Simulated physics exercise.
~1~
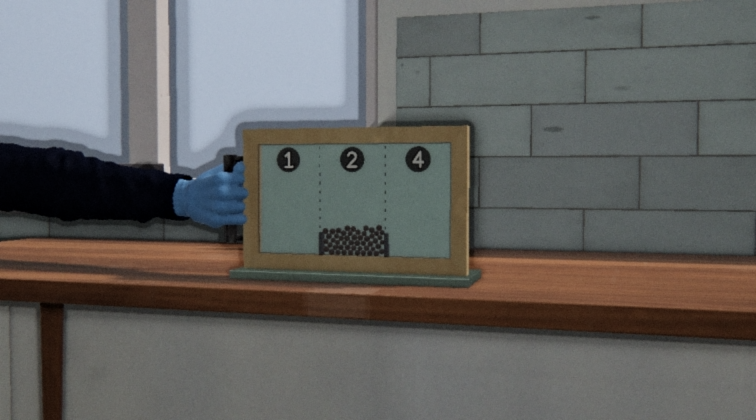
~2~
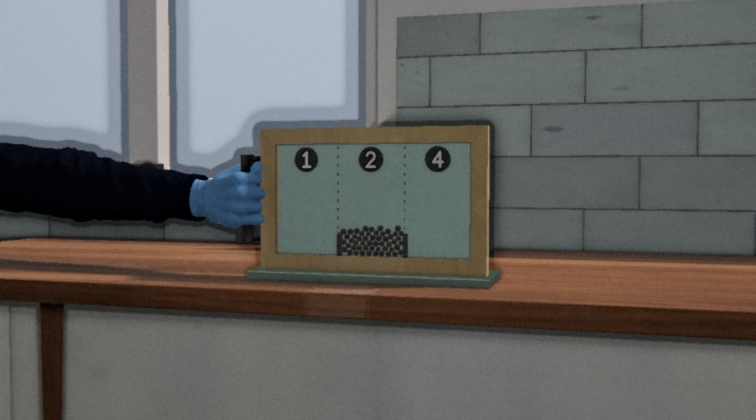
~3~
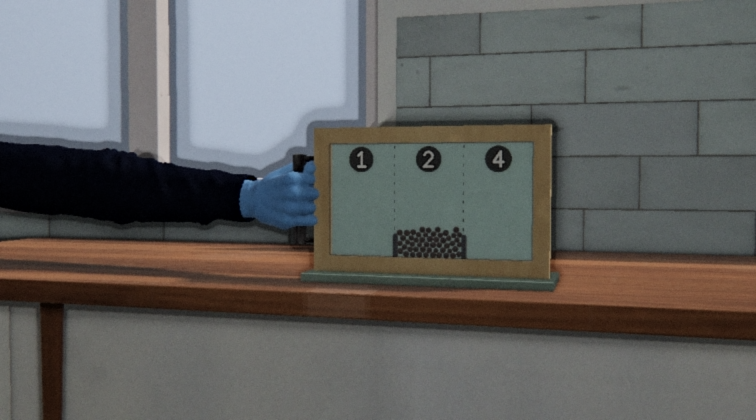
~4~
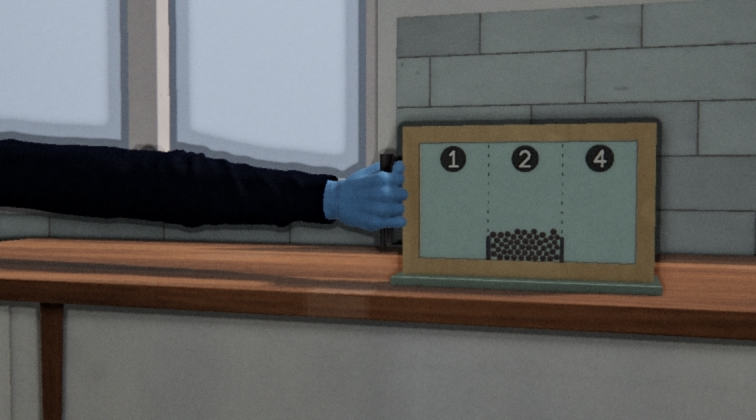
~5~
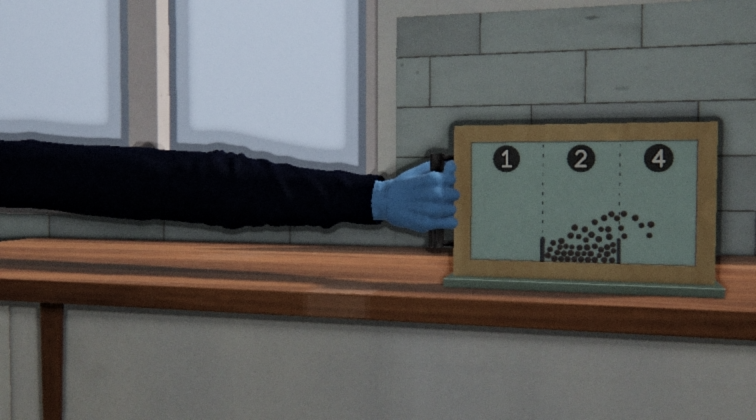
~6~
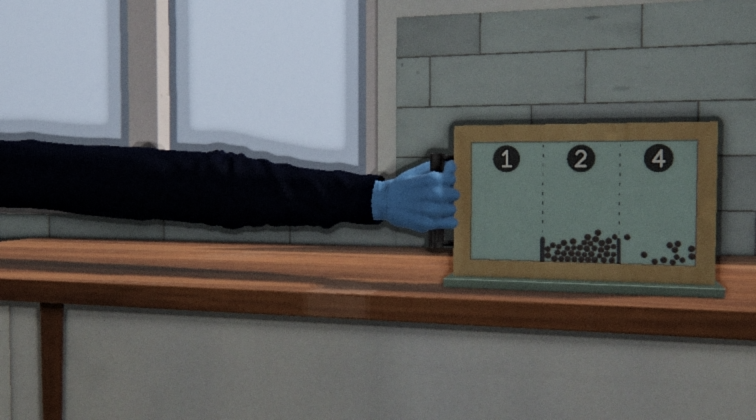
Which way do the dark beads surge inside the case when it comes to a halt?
They surge to the right, and some of them go over the low wall into the strip on that side.
A thin upright case with a tan frame and a pale green panel stands on a brown wooden tabletop, seen from the front, with windows behind it on the left and grey tiles on the right. A blue-gloved hand at the end of a dark sleeve holds its left side, and small dark beads sit heaped between low walls in the middle of three numbered strips. The hand moves the case a long way right. As the case halts, the beads surge rightward and some fly over the low wall. At the end most lie in the middle strip, several are scattered in the right one, and the left is empty.
